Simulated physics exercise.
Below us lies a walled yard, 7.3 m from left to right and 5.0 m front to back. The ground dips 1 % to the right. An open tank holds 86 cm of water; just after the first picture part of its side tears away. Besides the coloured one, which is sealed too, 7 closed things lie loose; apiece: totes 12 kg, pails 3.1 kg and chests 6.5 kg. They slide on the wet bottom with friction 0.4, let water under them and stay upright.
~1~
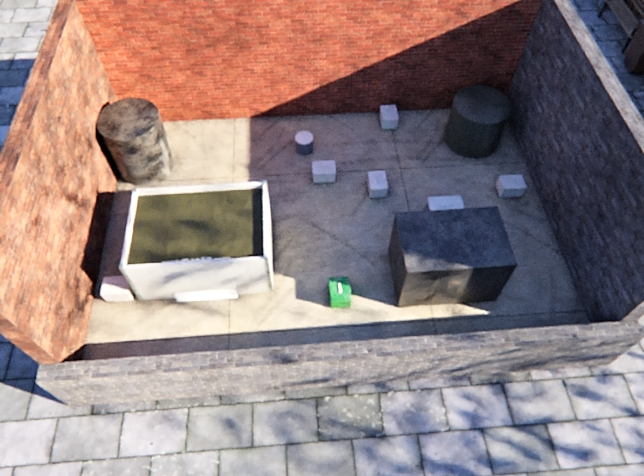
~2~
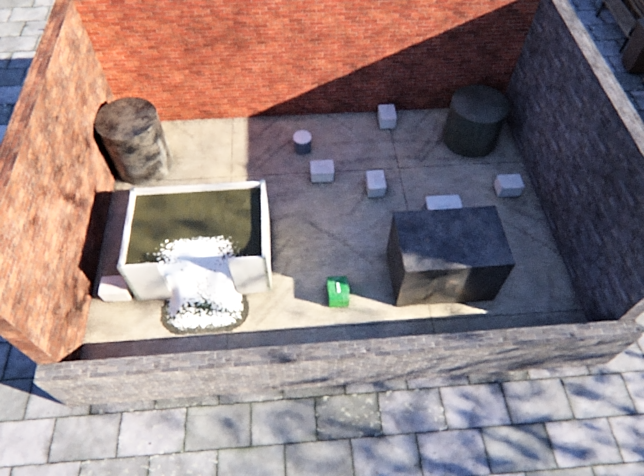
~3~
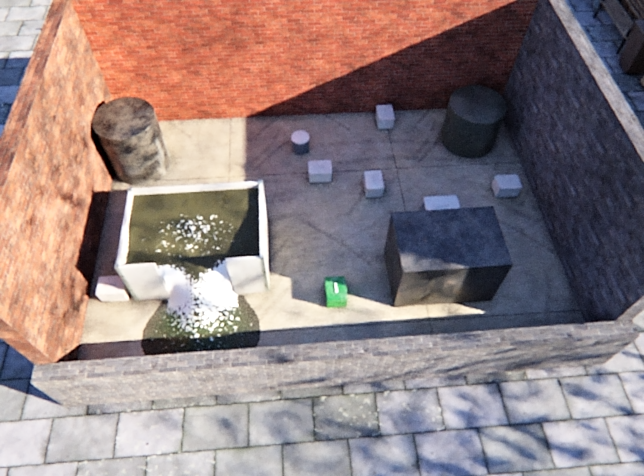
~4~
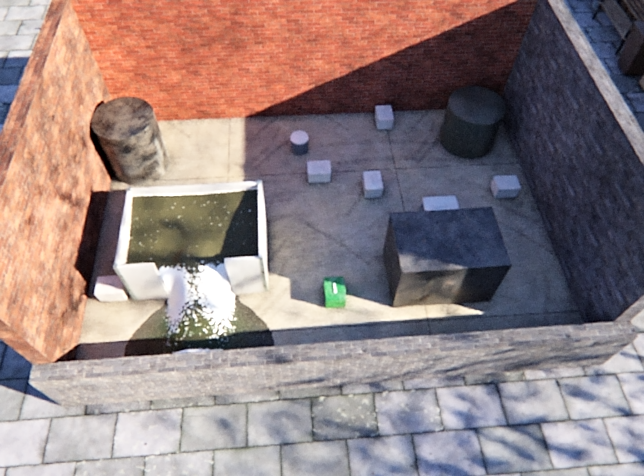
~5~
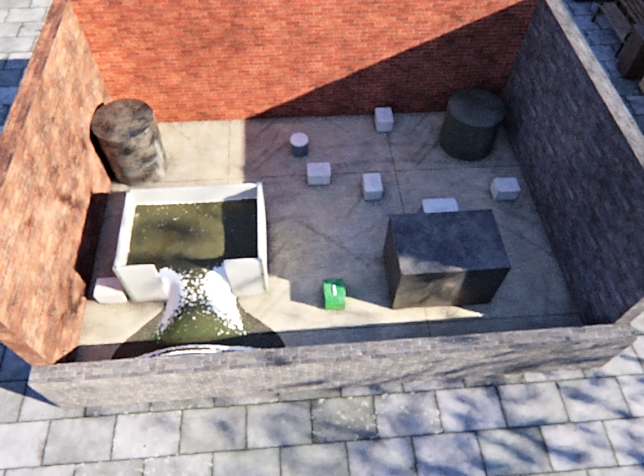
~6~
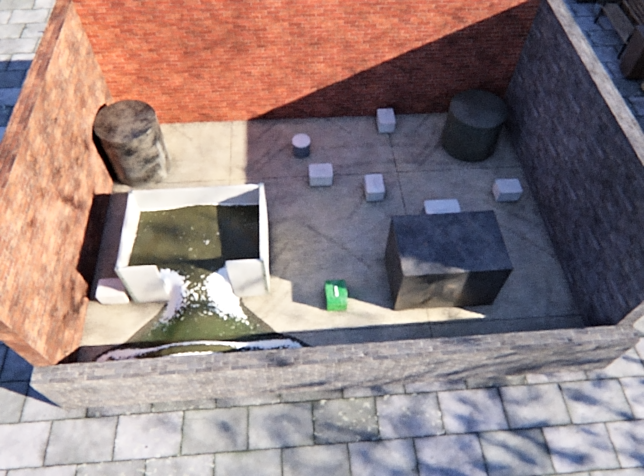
Water burst through the front of an open tank in a walled yard and spread along the near wall in a dark, foamy pool, while the green box and pale blocks stayed put.
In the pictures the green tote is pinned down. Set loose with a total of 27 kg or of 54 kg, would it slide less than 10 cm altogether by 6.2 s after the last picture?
Verdict: Only the larger load is enough.
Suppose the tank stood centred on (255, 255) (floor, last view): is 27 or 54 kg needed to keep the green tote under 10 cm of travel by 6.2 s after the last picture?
Then the lower weight is enough.
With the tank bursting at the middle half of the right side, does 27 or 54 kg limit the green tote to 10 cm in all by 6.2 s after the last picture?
Then only the higher weight holds it.
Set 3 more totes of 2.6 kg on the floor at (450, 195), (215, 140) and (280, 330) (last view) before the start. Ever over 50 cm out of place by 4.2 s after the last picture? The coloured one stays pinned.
In turn: Over, less, over.
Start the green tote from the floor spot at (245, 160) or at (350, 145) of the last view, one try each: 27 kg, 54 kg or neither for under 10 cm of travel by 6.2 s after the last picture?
In turn: The smaller is enough; the smaller is enough.
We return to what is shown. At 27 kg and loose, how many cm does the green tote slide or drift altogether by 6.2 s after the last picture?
Some 120 cm in all.
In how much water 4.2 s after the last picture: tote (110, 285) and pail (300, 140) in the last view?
Roughly 10 and 5 cm.
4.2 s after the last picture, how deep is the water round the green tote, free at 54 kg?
Roughly 6 cm.
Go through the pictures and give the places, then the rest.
In the first frame, the green tote at (340, 289) rests on the ground; water covers 2.5 m2; 0 of 8 have shifted.
In the second frame, the green tote at (338, 288), on the bottom; water covers 3.2 m2; 0 of 8 have shifted.
In the third frame, the green tote at (336, 288) rests on the ground; 4.1 m2 under water; 0 of 8 have shifted.
In the fourth frame, the green tote at (335, 289) rests on the ground; 4.4 m2 under water; 0 of 8 have shifted.
In the fifth frame, the green tote at (334, 291), on the bottom; 4.6 m2 under water; 0 of 8 have shifted.
In the sixth frame, the green tote at (336, 292), on the bottom; 4.9 m2 under water; 0 of 8 have shifted.
Then, 0.6 s after the last picture the green tote would be 0 cm from its start with 27 kg and 0 cm from its start with 54 kg; 5 cm of water round it then.
Then, 2.3 s after the last picture the green tote would be 69 cm from its start with 27 kg and 0 cm from its start with 54 kg; 8 cm of water round it then.
Then, 4.2 s after the last picture the green tote would be 98 cm from its start with 27 kg and 0 cm from its start with 54 kg; 6 cm of water round it then.
Then, 6.2 s after the last picture the green tote would be 98 cm from its start with 27 kg and 0 cm from its start with 54 kg; 5 cm of water round it then.
